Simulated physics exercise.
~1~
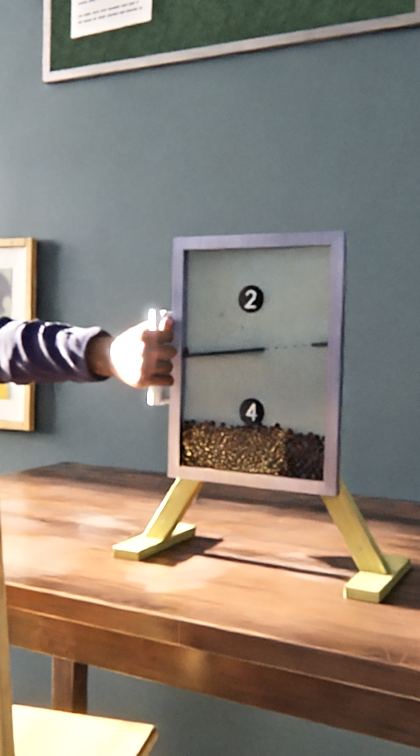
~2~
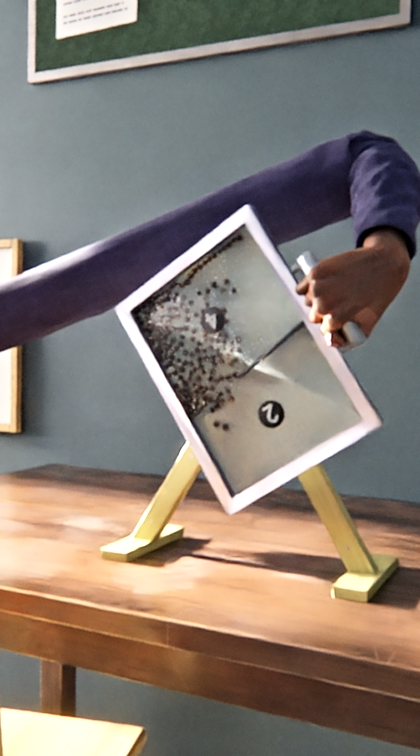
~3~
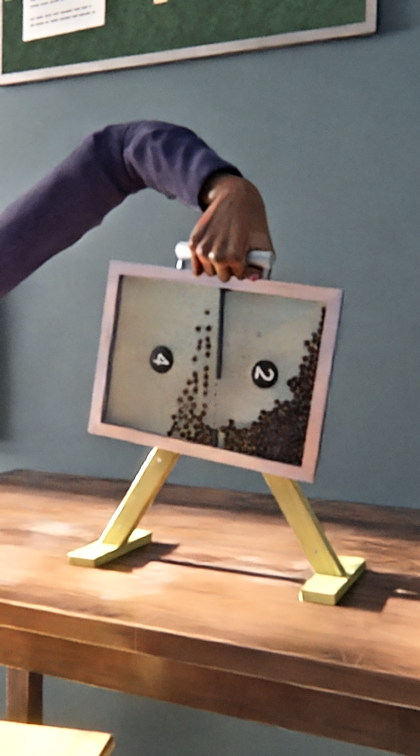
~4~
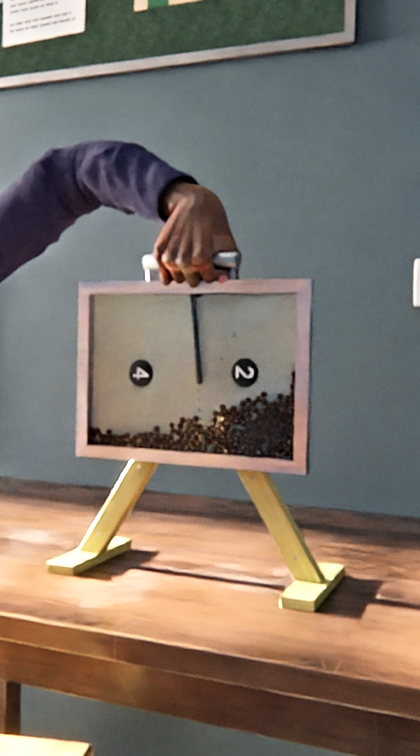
A hand turned a framed, clear-fronted case clockwise on its yellow stand until it was nearly upside down, sending the small dark beads tumbling, then swung it partway back onto its side, where they settled along the bottom, heaped toward the right.
